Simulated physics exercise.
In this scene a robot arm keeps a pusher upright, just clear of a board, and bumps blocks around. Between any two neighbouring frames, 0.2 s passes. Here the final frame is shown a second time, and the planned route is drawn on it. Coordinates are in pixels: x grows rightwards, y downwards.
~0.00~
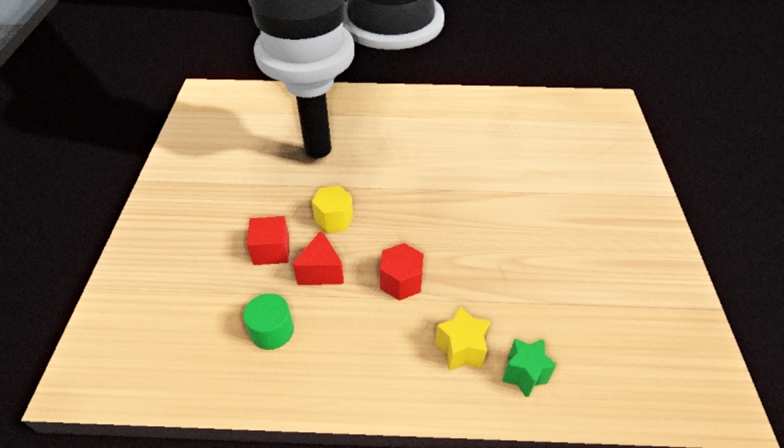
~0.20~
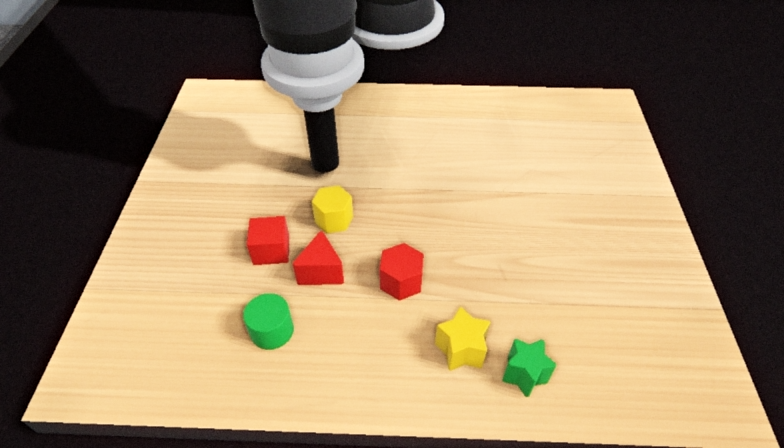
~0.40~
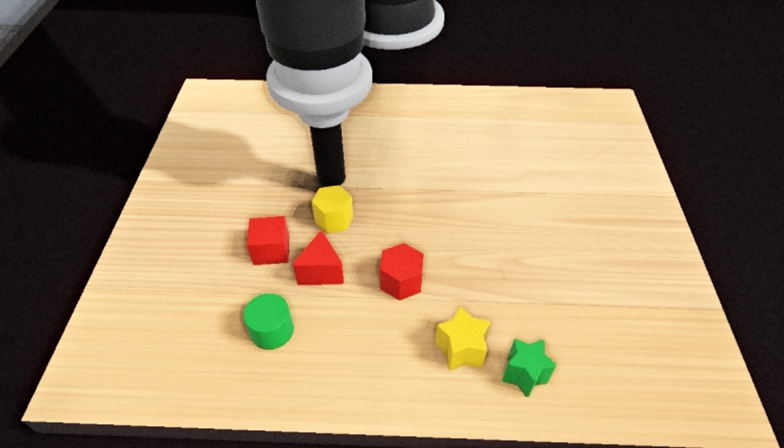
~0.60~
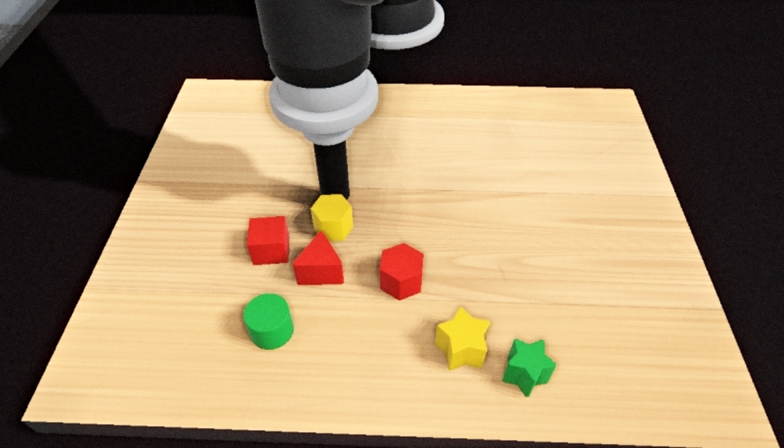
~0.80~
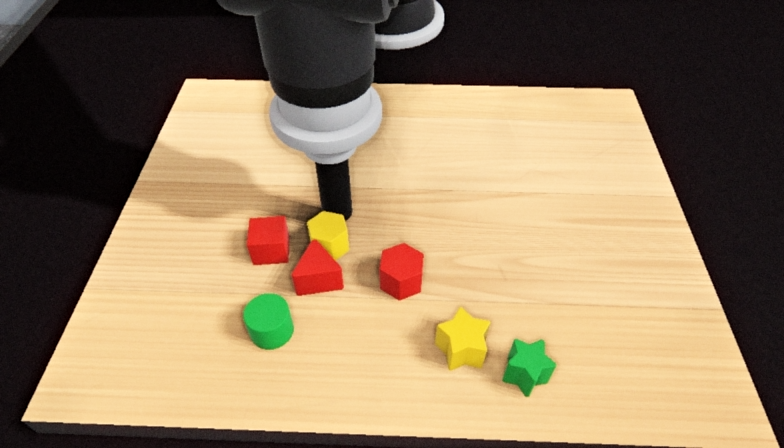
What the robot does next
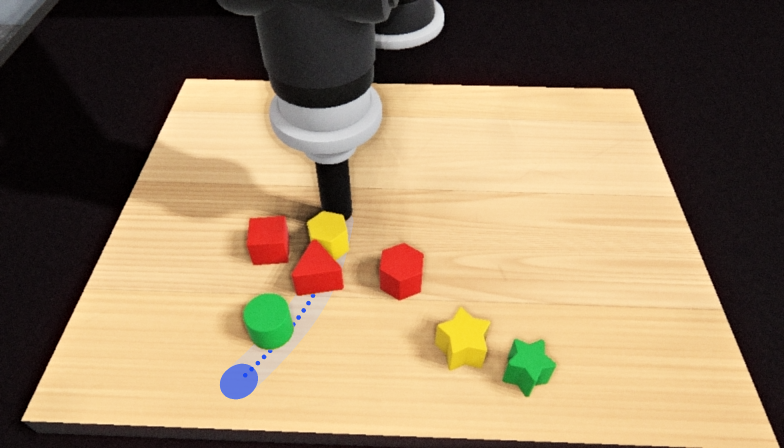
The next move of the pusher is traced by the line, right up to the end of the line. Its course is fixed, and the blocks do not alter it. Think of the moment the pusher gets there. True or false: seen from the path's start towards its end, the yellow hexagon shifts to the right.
The statement is correct.
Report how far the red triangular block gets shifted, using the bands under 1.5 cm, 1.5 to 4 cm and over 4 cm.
That block covers upwards of 4 cm.
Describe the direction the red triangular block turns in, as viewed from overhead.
Verdict: Counterclockwise.
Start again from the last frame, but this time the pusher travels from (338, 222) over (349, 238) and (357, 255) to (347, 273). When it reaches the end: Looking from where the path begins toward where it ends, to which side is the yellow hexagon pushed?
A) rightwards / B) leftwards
The one that fits is A, rightwards.
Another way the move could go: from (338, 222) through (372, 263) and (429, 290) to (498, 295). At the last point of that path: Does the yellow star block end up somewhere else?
Yes - that is the case.
The line goes from (338, 222) by way of (325, 272) and (292, 326) to (239, 381).
The first path, step by step. One third of the way, pusher (323, 263); green circular block (263, 315); red triangular block (299, 296), turned 65° anticlockwise; yellow hexagon (288, 267), turned 30° clockwise.
Two thirds of the way, pusher (289, 319); green circular block (244, 336); red triangular block (292, 340), turned 50° anticlockwise; yellow hexagon (264, 281), turned 100° clockwise.
At the end, pusher (235, 374); green circular block (185, 373); red four-sided block unmoved; red triangular block (282, 363), turned 100° anticlockwise; yellow hexagon (264, 281), turned 100° clockwise.
